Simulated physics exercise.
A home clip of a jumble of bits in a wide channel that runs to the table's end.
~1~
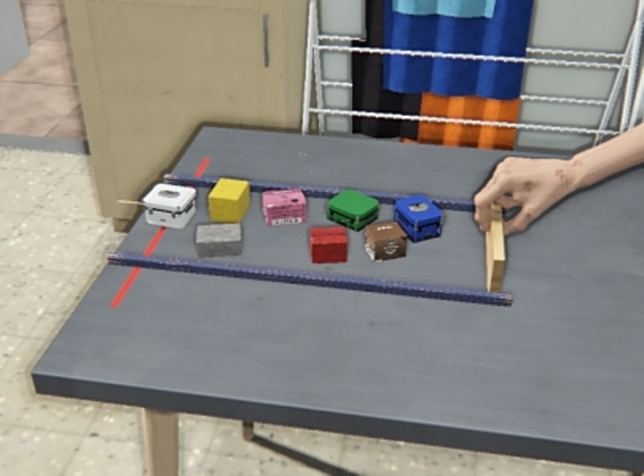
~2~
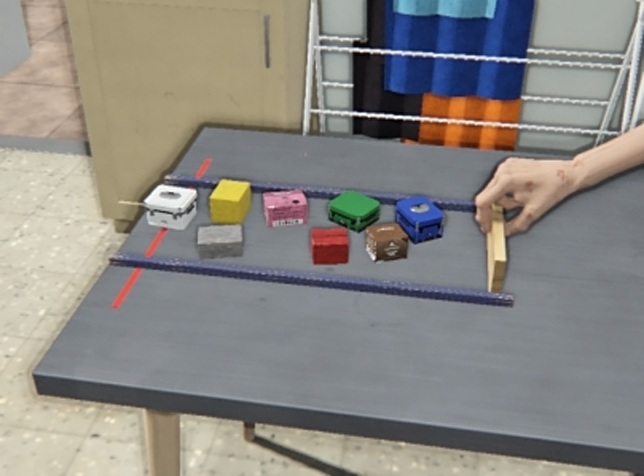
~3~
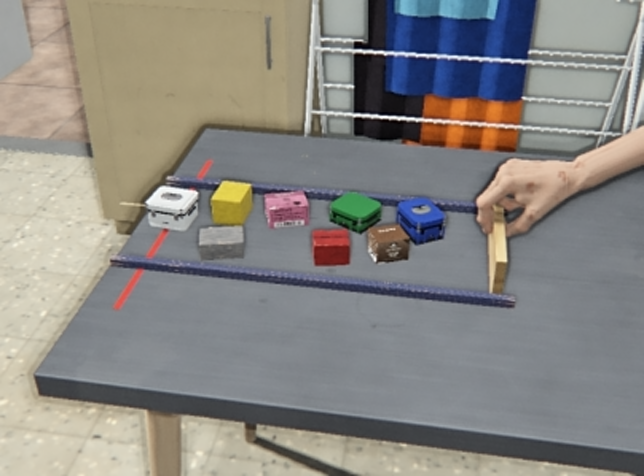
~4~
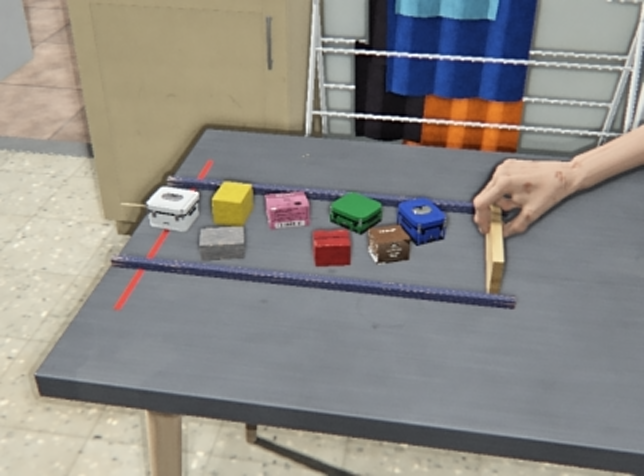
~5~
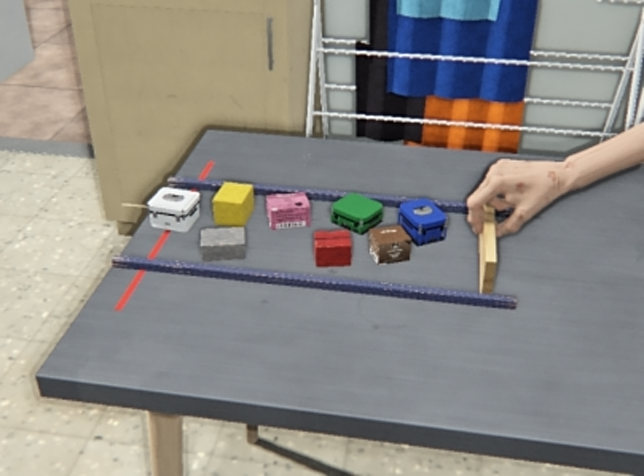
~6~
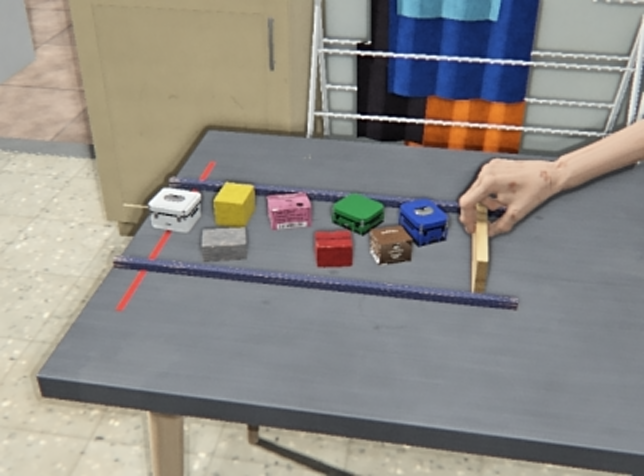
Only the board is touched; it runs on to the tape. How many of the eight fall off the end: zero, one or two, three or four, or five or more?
Here the number that fall off is five or more.
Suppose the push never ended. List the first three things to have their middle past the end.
The order is the white case, then the yellow block, then the pink box.
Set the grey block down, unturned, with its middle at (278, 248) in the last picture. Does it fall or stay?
Then it comes down.
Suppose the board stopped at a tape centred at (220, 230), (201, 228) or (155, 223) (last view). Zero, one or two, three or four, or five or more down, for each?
The falls would be three to four; either three or four; at least five.
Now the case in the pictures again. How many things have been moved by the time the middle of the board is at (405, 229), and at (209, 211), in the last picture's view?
At the one place 3, at the other 8.
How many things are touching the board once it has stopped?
3 of them.
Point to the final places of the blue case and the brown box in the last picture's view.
Near (169, 195) and (154, 218).
Soon after, none off yet; white case at rest near (176, 210); yellow block at rest near (235, 205); grey block at rest near (225, 244).
After that, none off yet; white case displaced about its own width near (140, 211); yellow block displaced about its own width near (181, 200); grey block at rest near (225, 244).
And then, two off so far; white case off the edge; yellow block on its way down near (116, 340); grey block displaced about its own width near (164, 239).
In the end, the number that fall off is five or more; gone, green case, pink box, grey block, yellow block and white case.
